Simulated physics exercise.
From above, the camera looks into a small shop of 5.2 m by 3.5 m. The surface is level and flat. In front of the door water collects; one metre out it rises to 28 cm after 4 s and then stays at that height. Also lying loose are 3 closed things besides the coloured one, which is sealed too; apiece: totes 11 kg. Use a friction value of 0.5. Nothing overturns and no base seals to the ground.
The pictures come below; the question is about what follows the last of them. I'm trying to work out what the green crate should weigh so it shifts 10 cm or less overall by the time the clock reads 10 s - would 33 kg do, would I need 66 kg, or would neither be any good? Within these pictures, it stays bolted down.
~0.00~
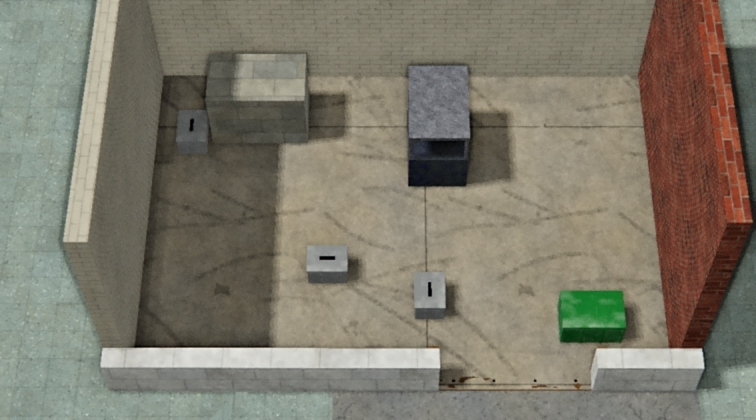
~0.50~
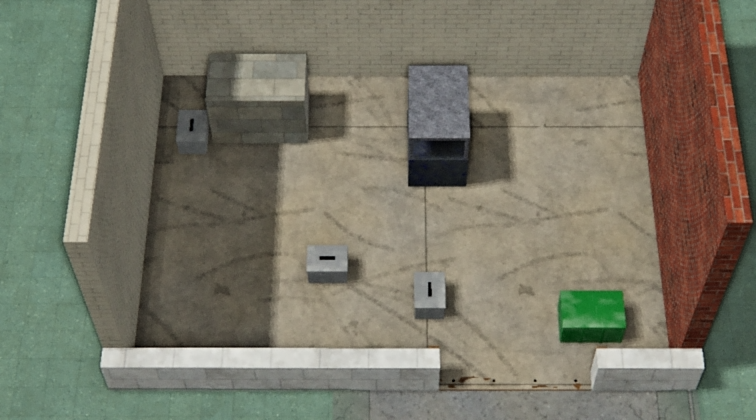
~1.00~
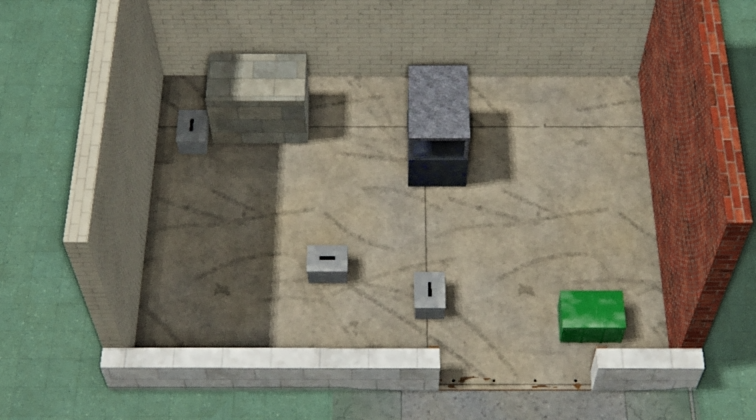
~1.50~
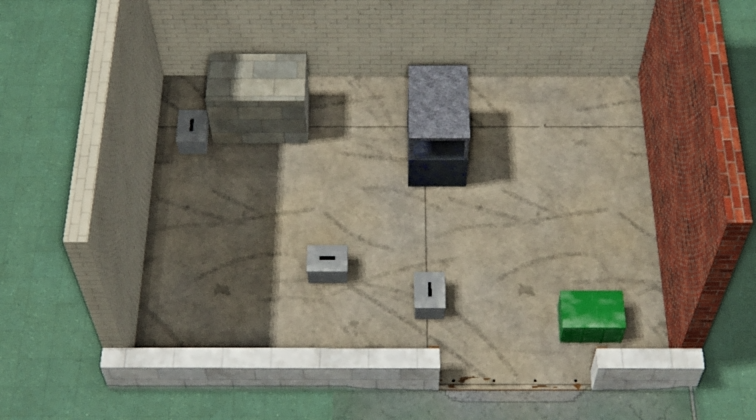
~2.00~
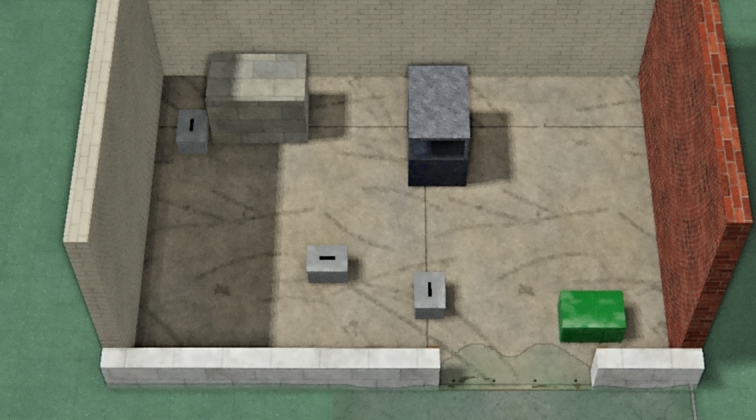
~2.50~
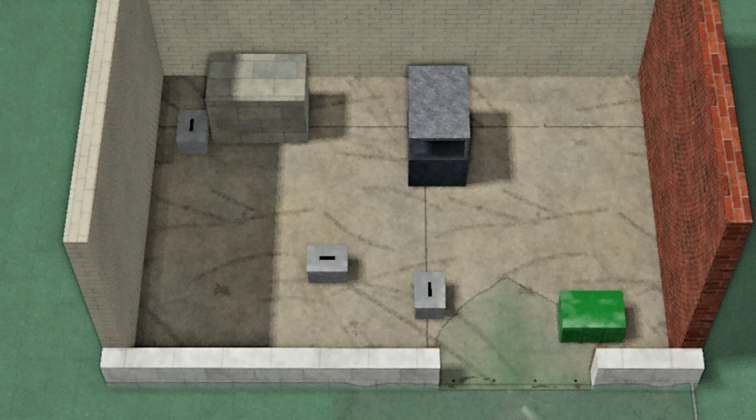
Most likely it will manage with only the heavier mass.
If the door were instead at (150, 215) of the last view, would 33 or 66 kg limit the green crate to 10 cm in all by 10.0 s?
Just the heavy one.
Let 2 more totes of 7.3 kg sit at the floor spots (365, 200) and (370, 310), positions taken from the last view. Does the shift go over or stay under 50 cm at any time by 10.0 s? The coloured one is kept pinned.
Note, in sequence: Exceeded, not exceeded.
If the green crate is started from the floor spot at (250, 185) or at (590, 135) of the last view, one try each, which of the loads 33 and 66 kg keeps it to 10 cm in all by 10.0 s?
Result, try 1: Both pass; try 2: Heavy passes, light fails.
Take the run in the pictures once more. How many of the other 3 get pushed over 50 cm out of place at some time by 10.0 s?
I get 1.
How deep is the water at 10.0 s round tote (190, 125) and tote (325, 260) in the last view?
Depths: Near 18 cm, then near 4 cm.
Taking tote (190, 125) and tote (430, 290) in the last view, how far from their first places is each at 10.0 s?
In that order: 20 cm, 50 cm.
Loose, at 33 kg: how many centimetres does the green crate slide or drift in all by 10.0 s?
All together it comes to about 140 cm.
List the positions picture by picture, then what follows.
The green crate at (593, 309), on the bottom; 0.0 m2 under water; 0 of 4 have shifted, in the first frame.
The green crate at (593, 309), on the bottom; 0.0 m2 under water; 0 of 4 have shifted, in the second frame.
The green crate at (593, 309), on the bottom; water covers 0.0 m2; 0 of 4 have shifted, in the third frame.
The green crate at (593, 309), on the bottom; 0.0 m2 under water; 0 of 4 have shifted, in the fourth frame.
The green crate at (593, 309), on the bottom; water covers 0.2 m2; 0 of 4 have shifted, in the fifth frame.
The green crate at (593, 309) rests on the ground; water covers 1.0 m2; 0 of 4 have shifted, in the sixth frame.
After 3.5 s the green crate would be 0 cm from its start with 33 kg and 0 cm from its start with 66 kg; 5 cm of water round it then.
After 4.5 s the green crate would be 11 cm from its start with 33 kg and 0 cm from its start with 66 kg; 7 cm of water round it then.
After 7.0 s the green crate would be 65 cm from its start with 33 kg and 0 cm from its start with 66 kg; 9 cm of water round it then.
After 10.0 s the green crate would be 8 cm from its start with 33 kg and 0 cm from its start with 66 kg; 16 cm of water round it then.
